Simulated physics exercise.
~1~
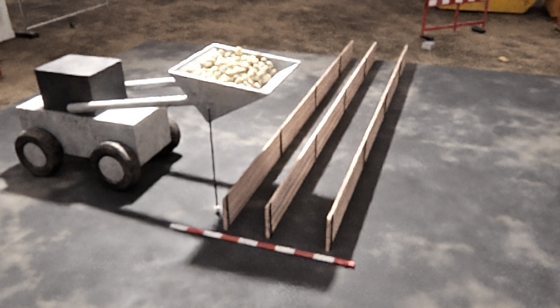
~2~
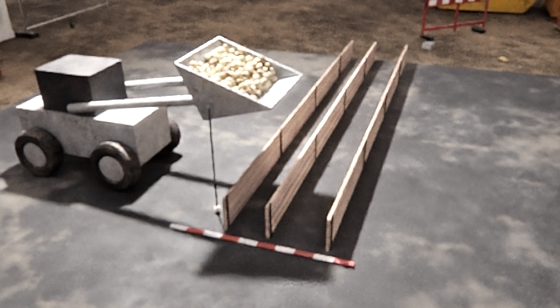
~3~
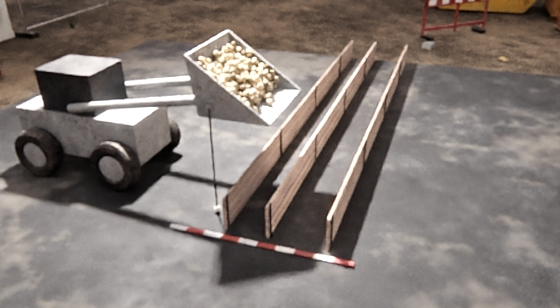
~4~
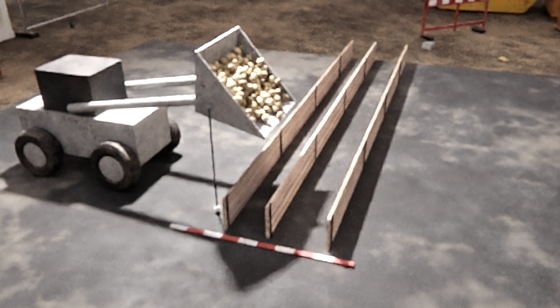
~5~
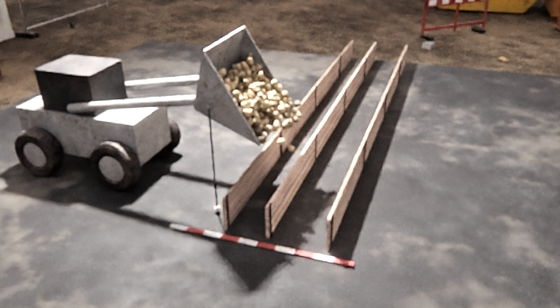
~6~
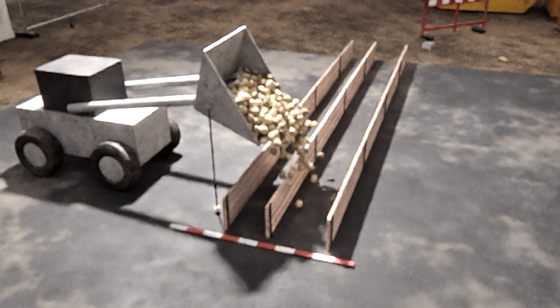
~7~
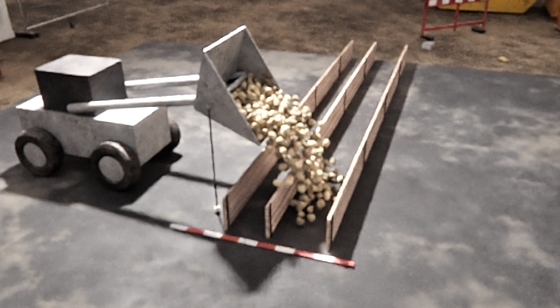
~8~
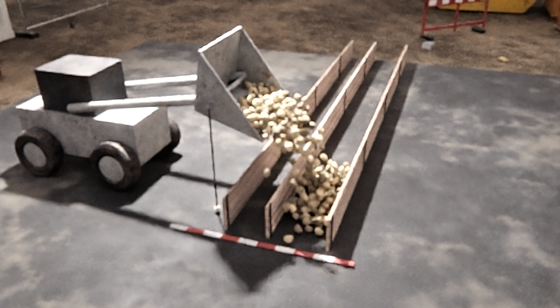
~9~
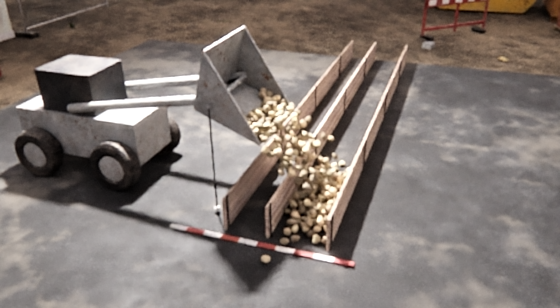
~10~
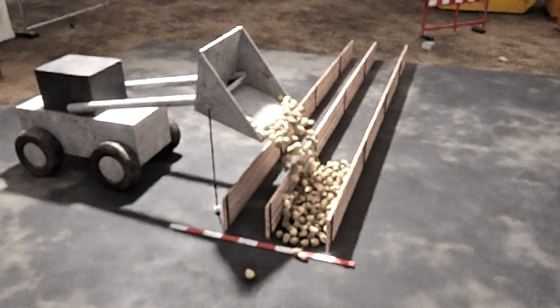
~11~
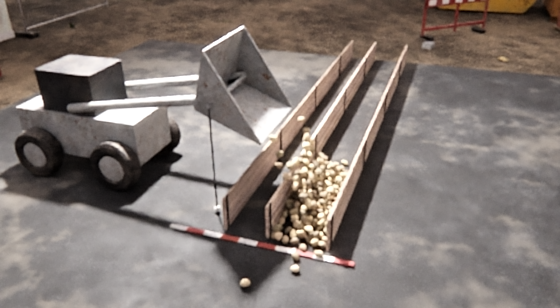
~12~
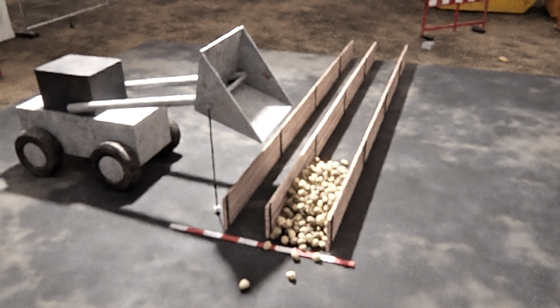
Toy-like wheeled loader tipping its steel bucket and pouring pale stones over wooden planks, most settling between the two right-hand planks.
